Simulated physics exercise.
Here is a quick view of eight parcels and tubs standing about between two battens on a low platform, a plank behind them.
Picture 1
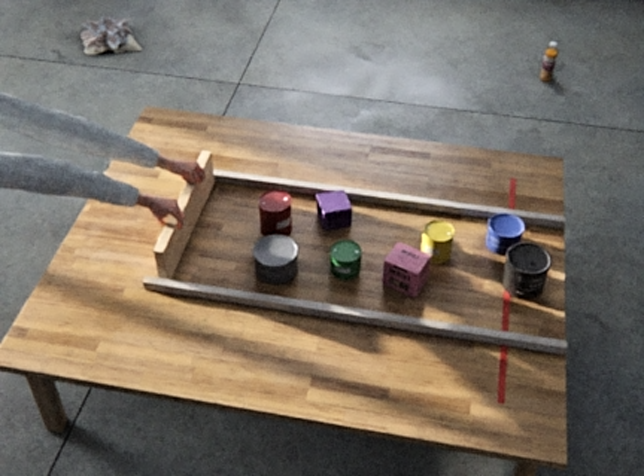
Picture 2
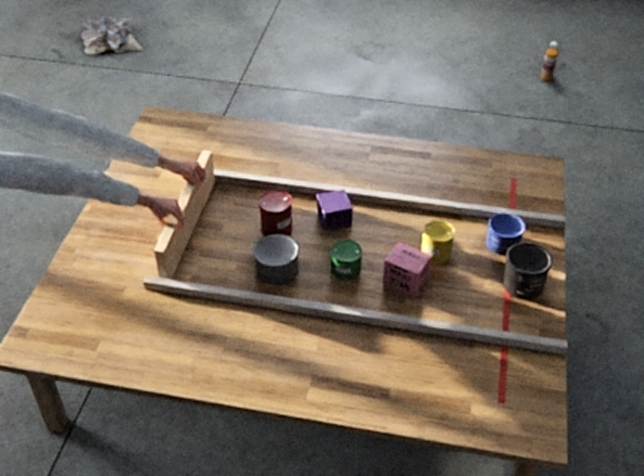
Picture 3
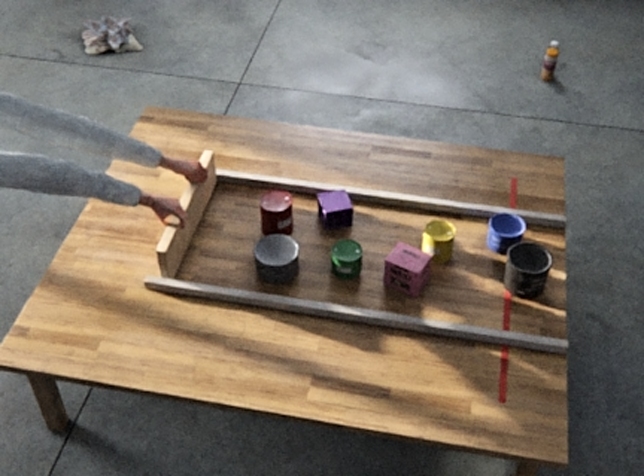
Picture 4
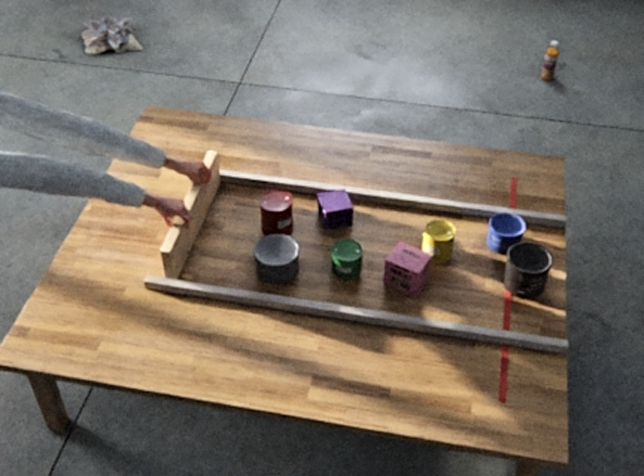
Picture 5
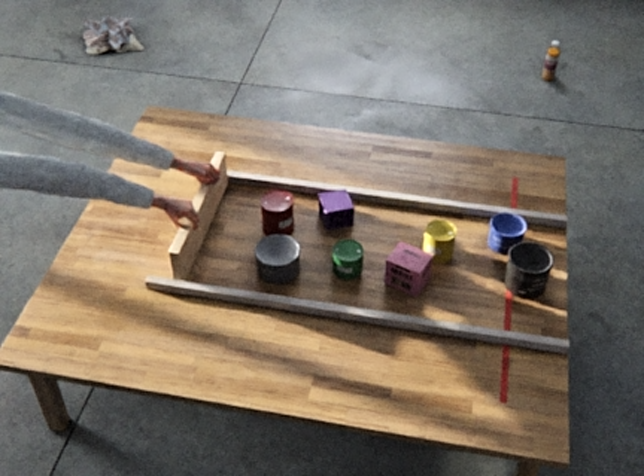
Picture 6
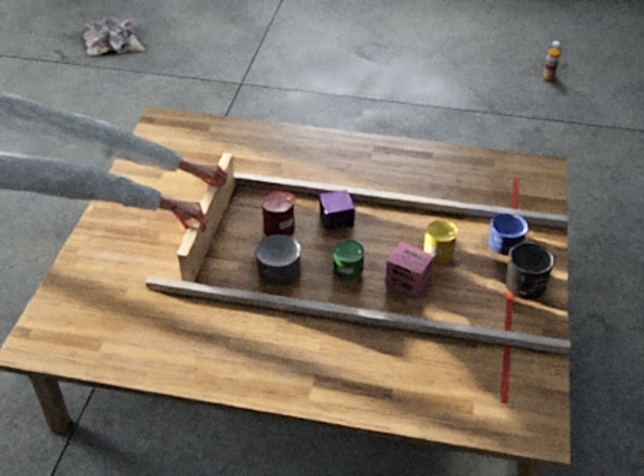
Two hands held a wooden plank upright at the left of a table and slid it a short way right between two rails, while the tubs and boxes ahead of it stayed practically still.
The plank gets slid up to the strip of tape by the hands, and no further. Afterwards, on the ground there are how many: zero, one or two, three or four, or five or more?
Well, the ones that get knocked off number at least one, under three.
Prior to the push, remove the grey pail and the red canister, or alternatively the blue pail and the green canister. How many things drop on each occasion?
The counts: 0 and 1.
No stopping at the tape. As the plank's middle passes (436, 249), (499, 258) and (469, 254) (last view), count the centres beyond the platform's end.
Respectively, 0, 1 and 0.
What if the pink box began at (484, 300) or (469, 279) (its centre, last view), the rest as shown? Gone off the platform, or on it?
First place: It drops down; second place: It is not lost.
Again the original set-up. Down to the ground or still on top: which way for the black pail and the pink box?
The black pail comes off, the pink box stays put.
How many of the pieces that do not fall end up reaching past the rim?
Answer: 3.
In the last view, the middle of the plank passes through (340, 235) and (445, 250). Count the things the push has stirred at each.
Tally: First 5; then 8.
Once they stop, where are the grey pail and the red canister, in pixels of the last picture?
The first near (535, 315), the second near (532, 244).
Soon after, none off yet; black pail at rest near (529, 271); blue pail at rest near (507, 234); yellow canister at rest near (440, 242).
Then, none off yet; black pail moved a little near (541, 268); blue pail moved a little near (524, 232); yellow canister moved well along near (504, 245).
At rest, the number that fall off is one or two; fallen, black pail.
